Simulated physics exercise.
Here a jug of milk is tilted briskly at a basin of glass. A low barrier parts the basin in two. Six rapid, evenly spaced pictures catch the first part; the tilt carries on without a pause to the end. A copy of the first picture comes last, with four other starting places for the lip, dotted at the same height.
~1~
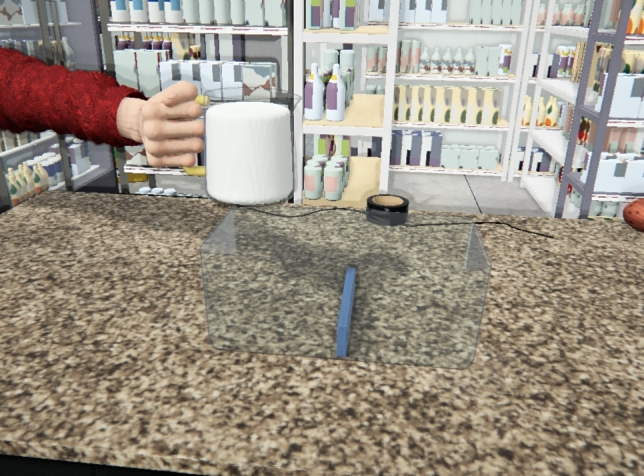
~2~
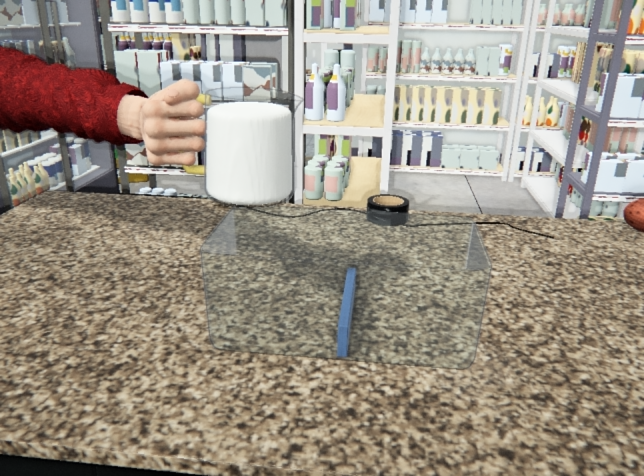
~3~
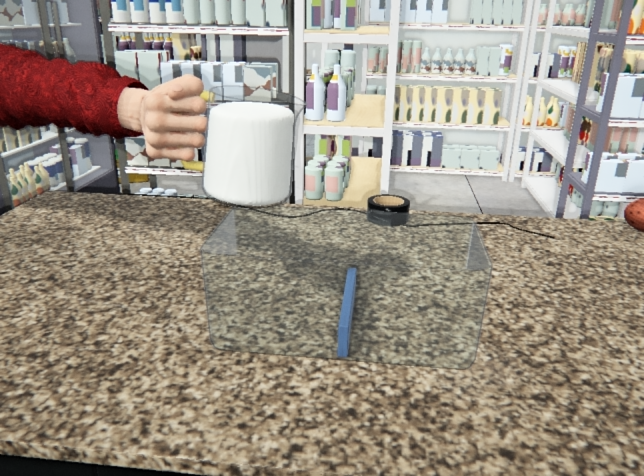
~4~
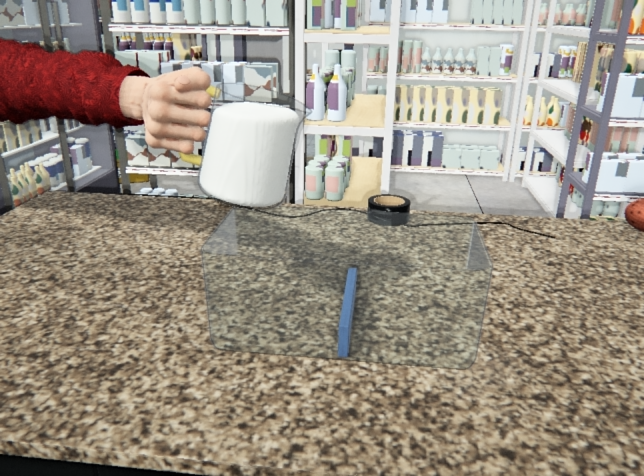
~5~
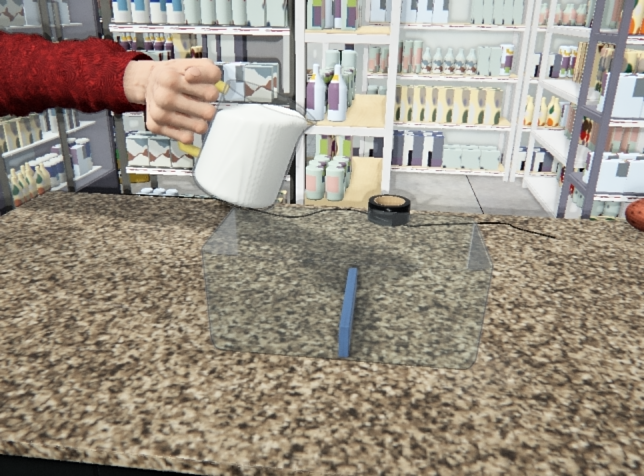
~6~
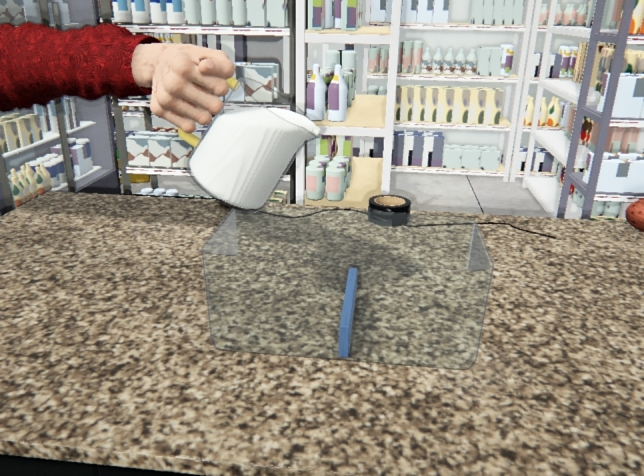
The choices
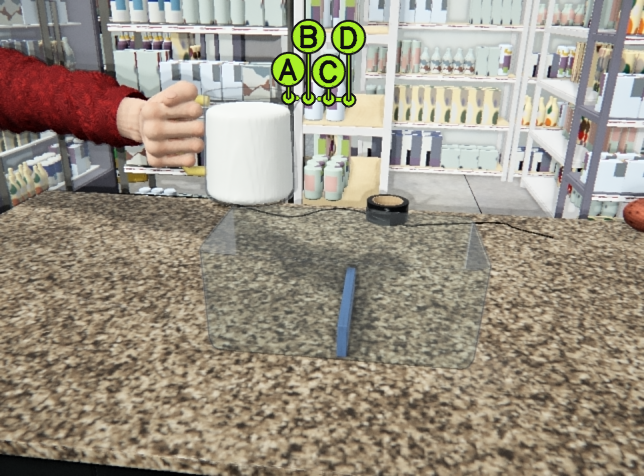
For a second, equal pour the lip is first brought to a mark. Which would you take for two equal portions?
Use place A.
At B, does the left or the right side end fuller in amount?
More ends on the right.
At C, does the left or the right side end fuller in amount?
More ends on the right.
In lime, A at (288, 97); B at (308, 98); C at (328, 99); D at (348, 99).
Choosing A, about 51 % ends left of the wall and 49 % right of it.
Choosing B, about 15 % ends left of the wall and 84 % right of it.
Choosing C, about 5 % ends left of the wall and 94 % right of it.
Choosing D, about 3 % ends left of the wall and 96 % right of it.
